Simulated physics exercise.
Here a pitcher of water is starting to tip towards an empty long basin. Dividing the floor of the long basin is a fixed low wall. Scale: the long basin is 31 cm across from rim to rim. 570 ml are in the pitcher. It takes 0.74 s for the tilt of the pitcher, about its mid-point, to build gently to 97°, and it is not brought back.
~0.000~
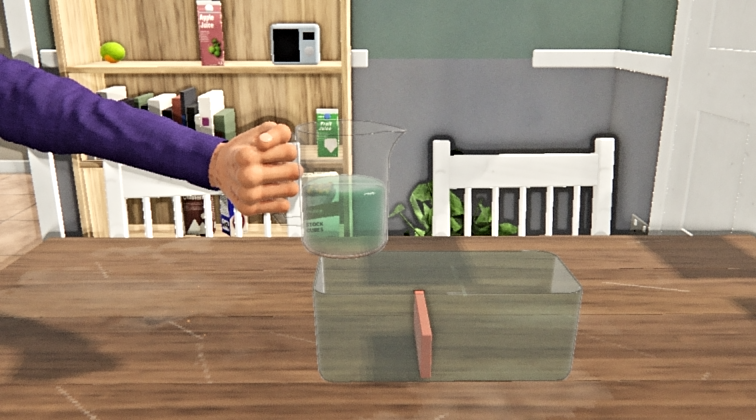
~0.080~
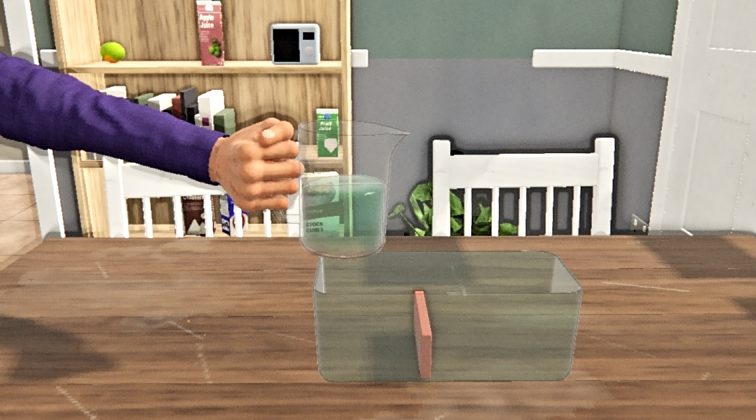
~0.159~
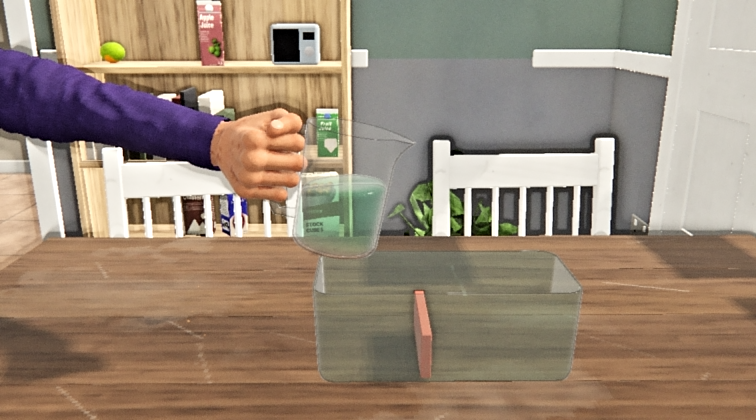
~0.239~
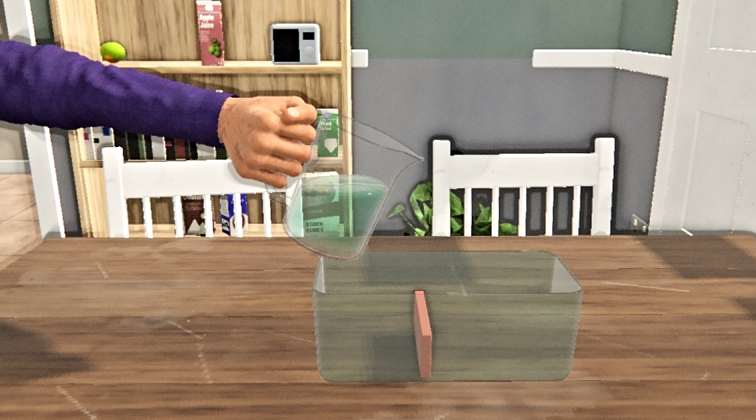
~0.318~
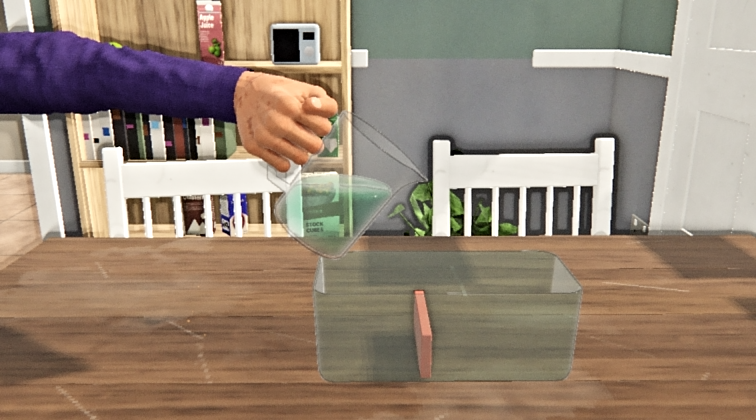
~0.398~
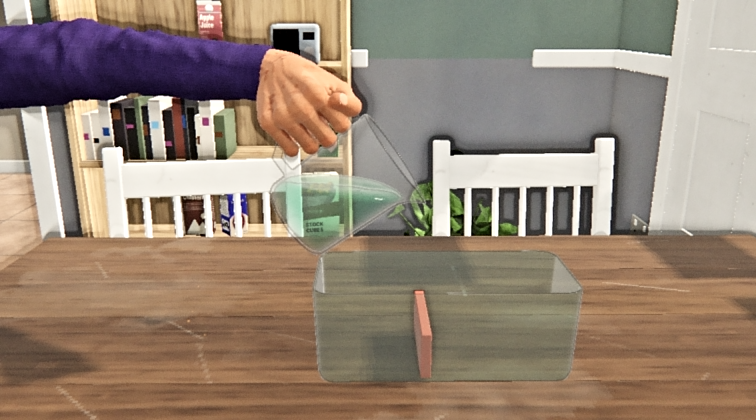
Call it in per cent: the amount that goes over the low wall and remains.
I would put it at about 94 per cent.
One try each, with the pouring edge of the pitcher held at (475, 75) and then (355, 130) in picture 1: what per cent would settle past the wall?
Try 1: Approx. 85 %; try 2: Approx. 5 %.
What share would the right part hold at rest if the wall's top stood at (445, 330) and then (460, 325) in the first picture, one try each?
75 % and 30 %.
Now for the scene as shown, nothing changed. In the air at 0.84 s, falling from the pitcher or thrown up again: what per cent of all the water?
Roughly 10 per cent.
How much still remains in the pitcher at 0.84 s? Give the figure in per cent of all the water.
32 %.
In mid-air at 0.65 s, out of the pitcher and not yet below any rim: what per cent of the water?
Estimate: Some 16 % of the total.
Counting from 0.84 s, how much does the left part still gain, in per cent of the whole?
Around 4 in a hundred.
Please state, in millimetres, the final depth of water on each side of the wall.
Once settled, the left stands around 2 mm and the right around 26 mm.
By 0.65 s the tilt is 94° and 73 per cent is still to pour, 0 is left of the wall and 12 right of it.
By 0.84 s the tilt is 97° and 31 per cent is still to pour, 1 is left of the wall and 57 right of it.
By 1.03 s the tilt is 97° and 12 per cent is still to pour, 2 is left of the wall and 81 right of it.
By 1.24 s the tilt is 97° and 4 per cent is still to pour, 2 is left of the wall and 92 right of it.
At rest 5 per cent lies left of the wall, 94 right of it and 1 outside.
